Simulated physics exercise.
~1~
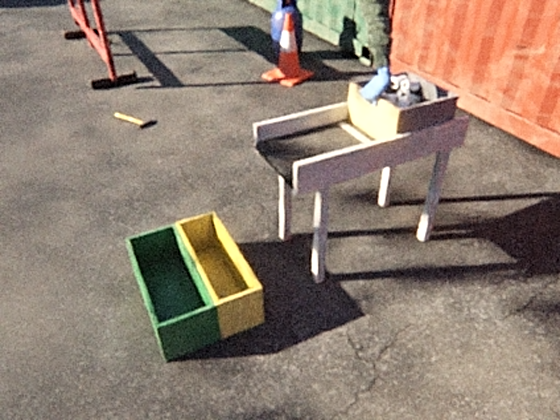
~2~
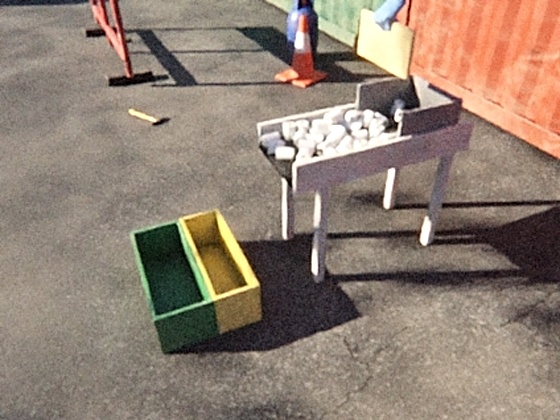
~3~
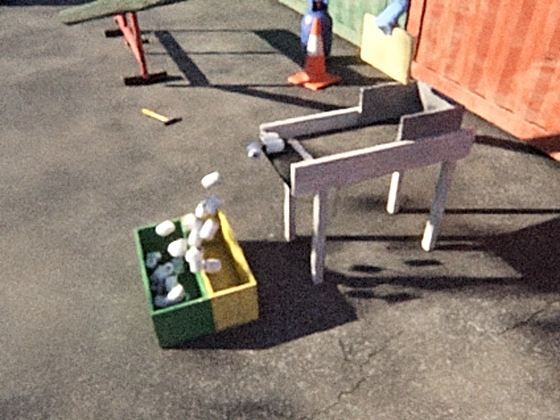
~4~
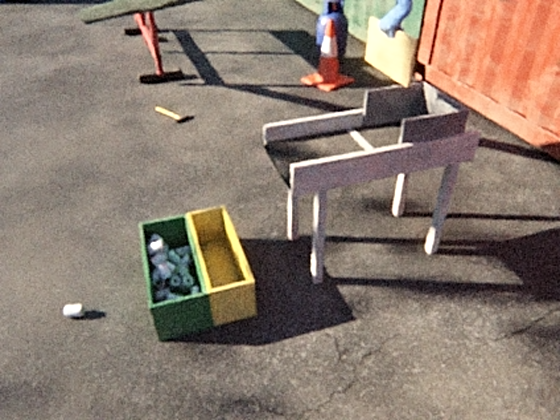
On sunlit tarmac, white rolls sliding down a raised belt as a gate lifts, most dropping into a green tub, one landing beyond.
